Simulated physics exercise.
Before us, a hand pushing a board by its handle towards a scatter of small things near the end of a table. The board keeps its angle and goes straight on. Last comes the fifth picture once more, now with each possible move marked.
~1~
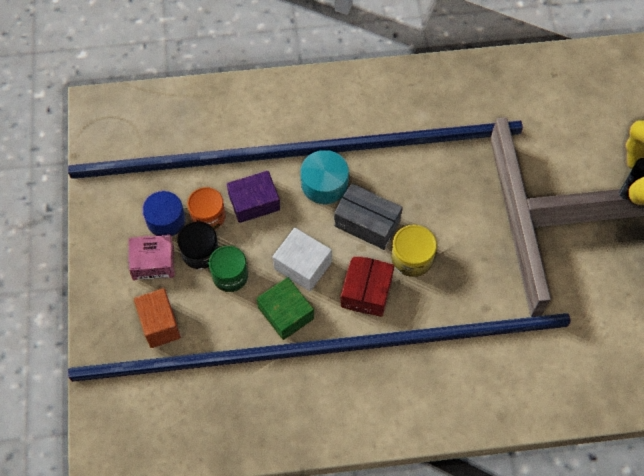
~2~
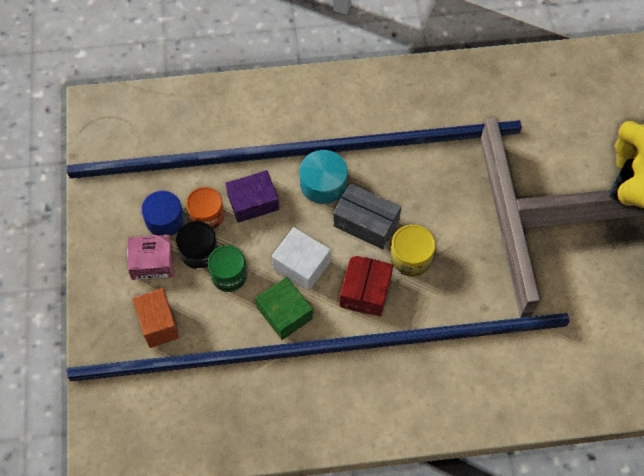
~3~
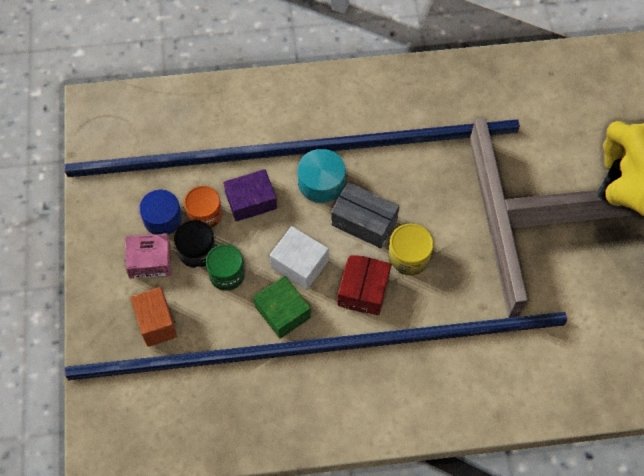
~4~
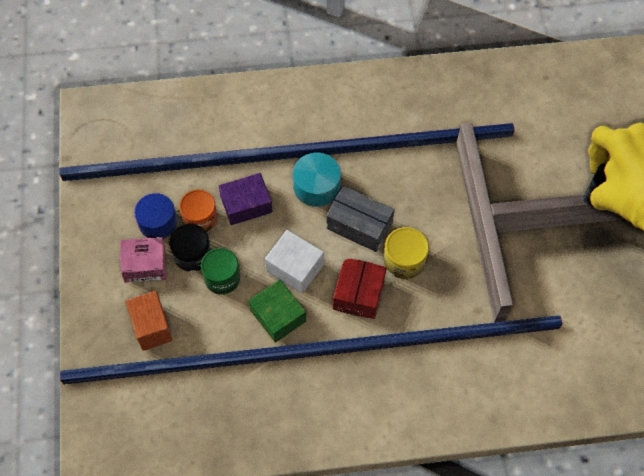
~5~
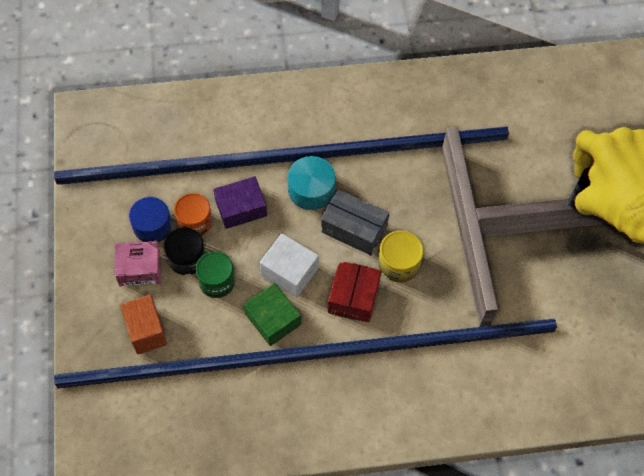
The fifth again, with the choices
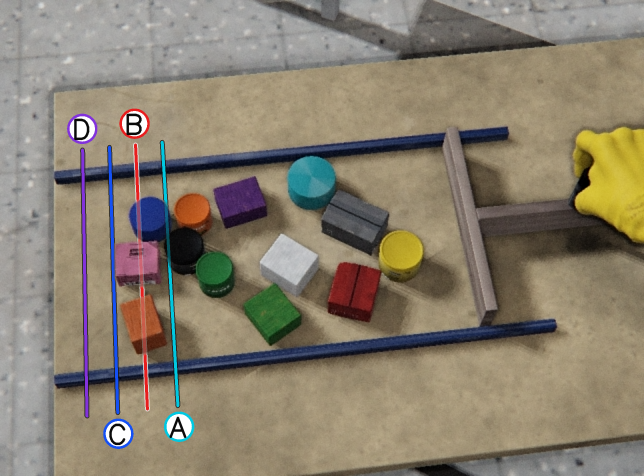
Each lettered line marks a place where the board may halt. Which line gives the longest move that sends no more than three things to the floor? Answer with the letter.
Stop at A.
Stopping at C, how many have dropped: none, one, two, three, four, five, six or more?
Six or more.
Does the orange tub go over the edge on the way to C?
Yes.
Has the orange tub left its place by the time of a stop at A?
By then, yes.
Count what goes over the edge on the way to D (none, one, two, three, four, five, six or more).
By then, six or more.
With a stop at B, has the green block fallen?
No.
On the marked copy, A at (170, 265); B at (141, 268); C at (113, 271); D at (85, 274).
Taking A. A third of the way, board (365, 225); red box (338, 312); yellow tub (341, 269).
Two thirds of the way, board (256, 237); blue pot (107, 225); pink packet (117, 259).
When it is over, board (170, 246); pink packet over the edge; blue pot (59, 221); one fallen.
As for the rest, B drops five; C drops nine; D drops nine.
